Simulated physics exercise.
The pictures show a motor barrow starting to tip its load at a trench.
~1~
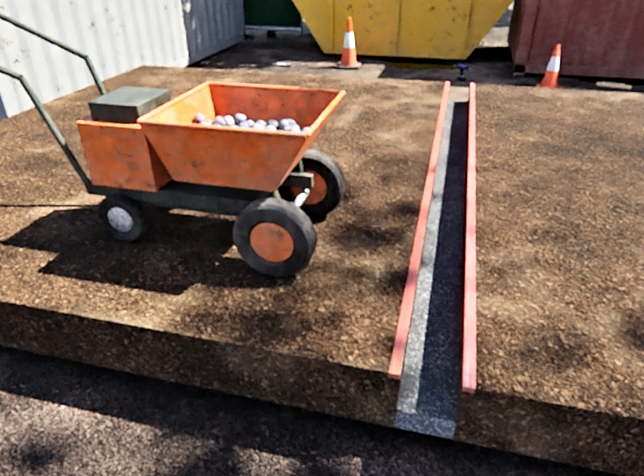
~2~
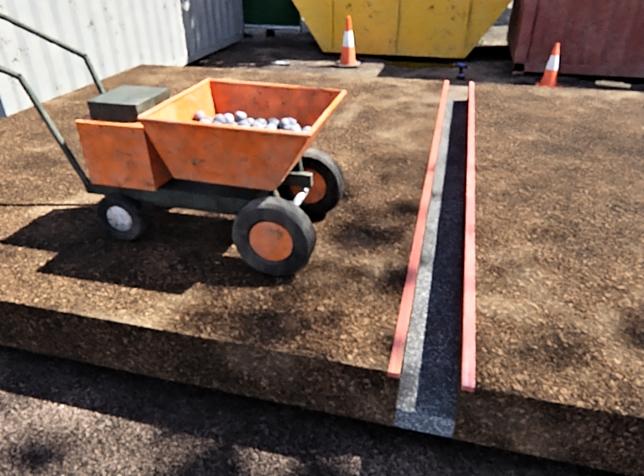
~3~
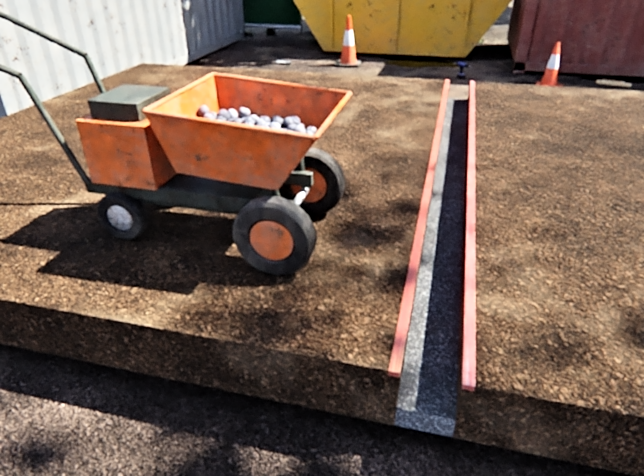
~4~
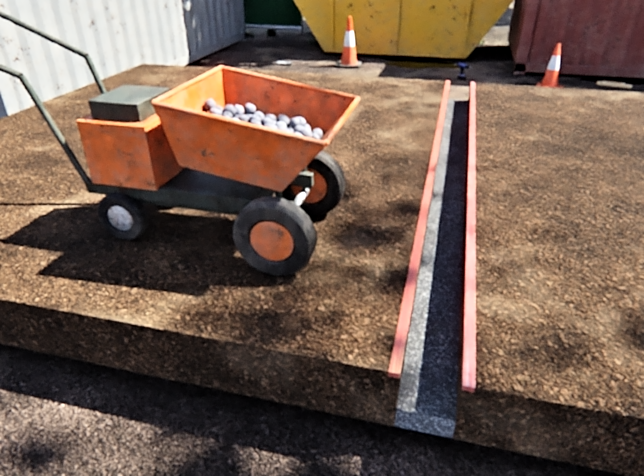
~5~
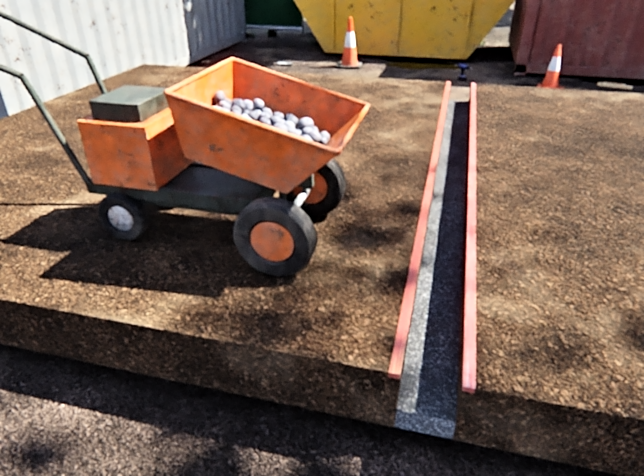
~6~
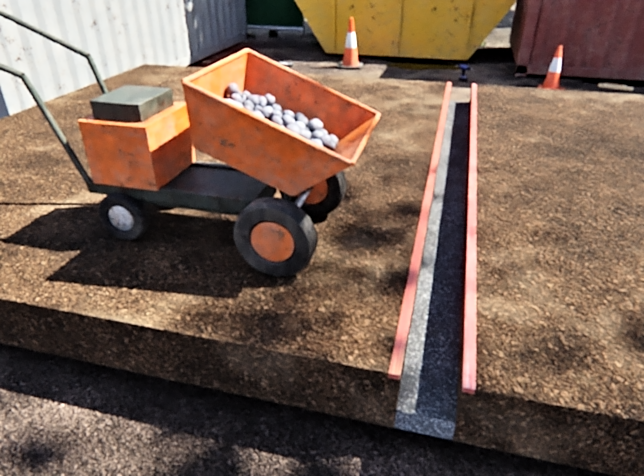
The clip opens on an orange motor barrow holding round grey cobbles in its level skip, standing left of a narrow trench edged with red strips. The skip begins to tilt slightly toward the right, then leans more clearly, its back rising and front lip lowering while the wheels stay still.
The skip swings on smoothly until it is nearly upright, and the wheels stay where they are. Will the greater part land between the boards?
It catches more than half.
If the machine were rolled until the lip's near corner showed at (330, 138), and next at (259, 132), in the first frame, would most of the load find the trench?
The first try: More than half. The second: Under half.
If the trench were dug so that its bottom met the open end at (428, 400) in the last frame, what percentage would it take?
About 60 per cent.
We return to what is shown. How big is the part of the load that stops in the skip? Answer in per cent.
Near 10 %.
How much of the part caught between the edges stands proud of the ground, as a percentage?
Roughly 5 in a hundred.
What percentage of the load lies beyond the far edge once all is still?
About 0 per cent.
Soon after the last picture, skip tipped steeply; all in the skip.
A little later, skip tipped right over; about two thirds in the skip; a small part short of the trench; about a quarter in or heaped over the trench; a stray few falling.
Later still, skip tipped right over; a small part in the skip; a small part short of the trench; most in or heaped over the trench; a stray few beyond it.
At rest, skip tipped right over; a small part in the skip; a small part short of the trench; most in or heaped over the trench; a stray few beyond it.
